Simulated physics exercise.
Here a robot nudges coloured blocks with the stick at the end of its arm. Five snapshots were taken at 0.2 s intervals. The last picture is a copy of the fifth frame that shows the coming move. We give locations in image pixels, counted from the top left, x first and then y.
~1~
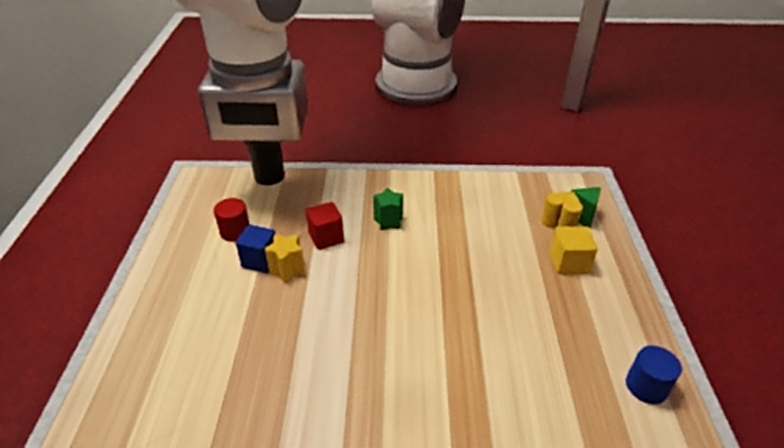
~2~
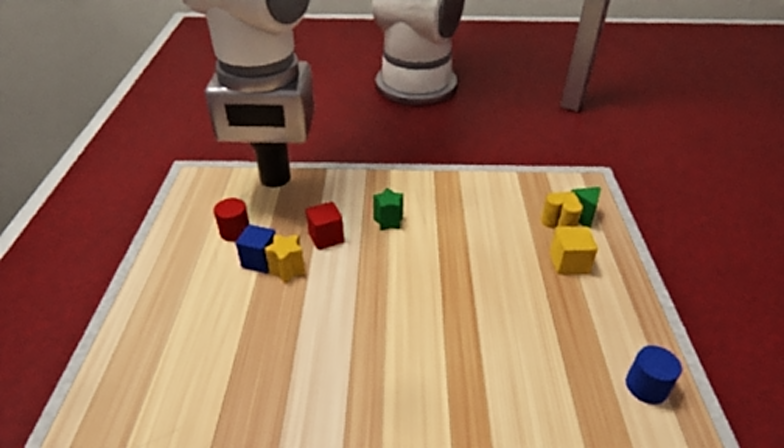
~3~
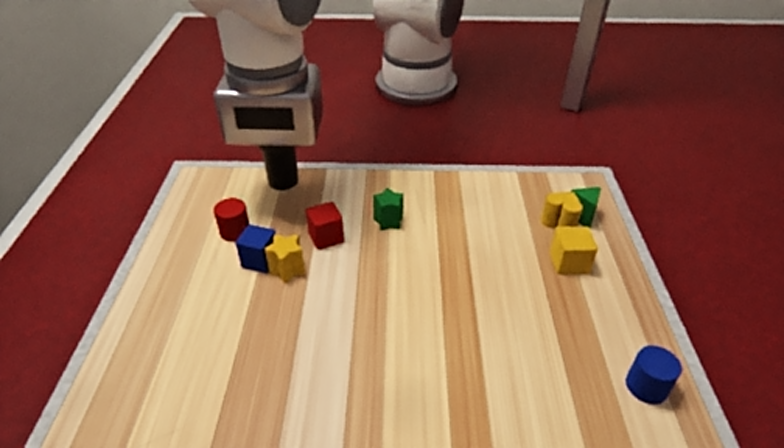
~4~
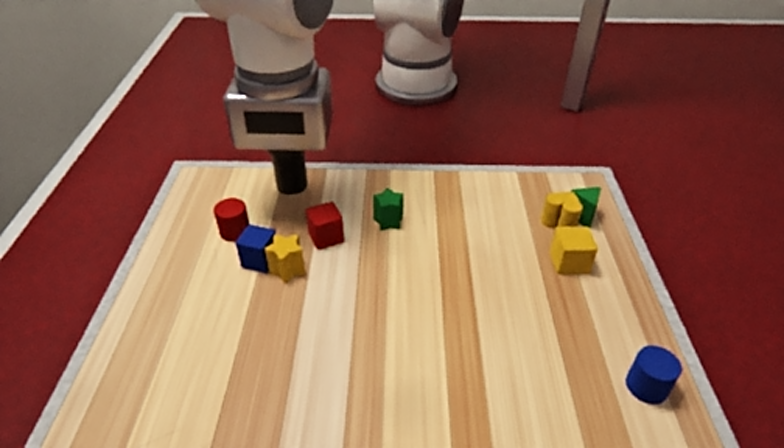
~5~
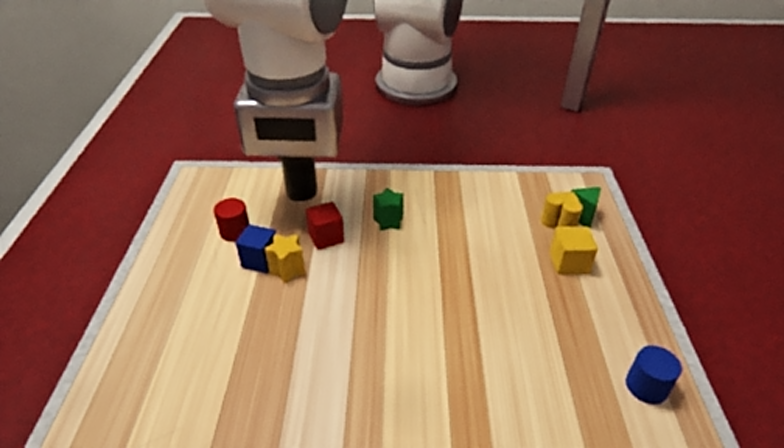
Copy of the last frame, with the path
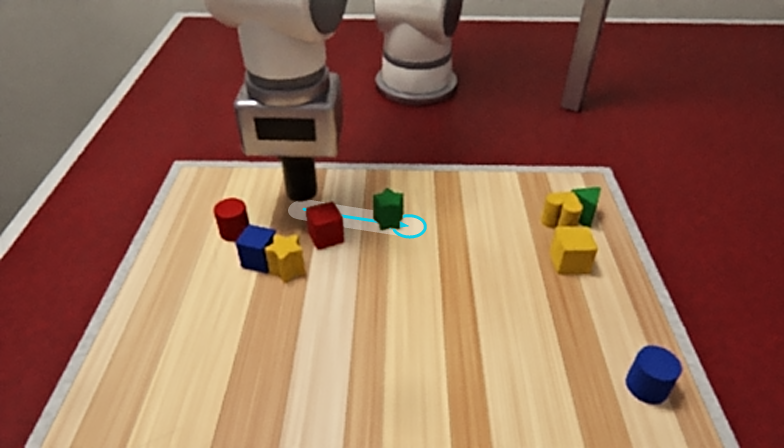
The clip shows a robot arm with a dark stick above a striped wooden board scattered with red, blue, yellow and green blocks. The arm moves slightly right and toward the viewer, while the blocks stay still.
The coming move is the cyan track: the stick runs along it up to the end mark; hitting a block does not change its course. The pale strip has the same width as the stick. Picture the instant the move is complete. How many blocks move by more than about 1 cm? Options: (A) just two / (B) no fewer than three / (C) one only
My pick is C.
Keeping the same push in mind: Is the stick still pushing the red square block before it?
It seems not.
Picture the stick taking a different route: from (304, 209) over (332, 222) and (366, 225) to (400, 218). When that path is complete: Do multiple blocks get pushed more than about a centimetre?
The answer is yes.
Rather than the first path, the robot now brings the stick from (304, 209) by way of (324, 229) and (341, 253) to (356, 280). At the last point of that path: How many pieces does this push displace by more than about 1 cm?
Moved: 1.
The line goes straight from (304, 209) to (409, 226).
On the path given first. One third of the way, stick at (337, 198); nothing pushed yet.
Two thirds of the way, stick at (373, 204); green star-shaped block at (406, 200).
At the end, stick at (410, 209); red square block unmoved; green star-shaped block at (443, 206).
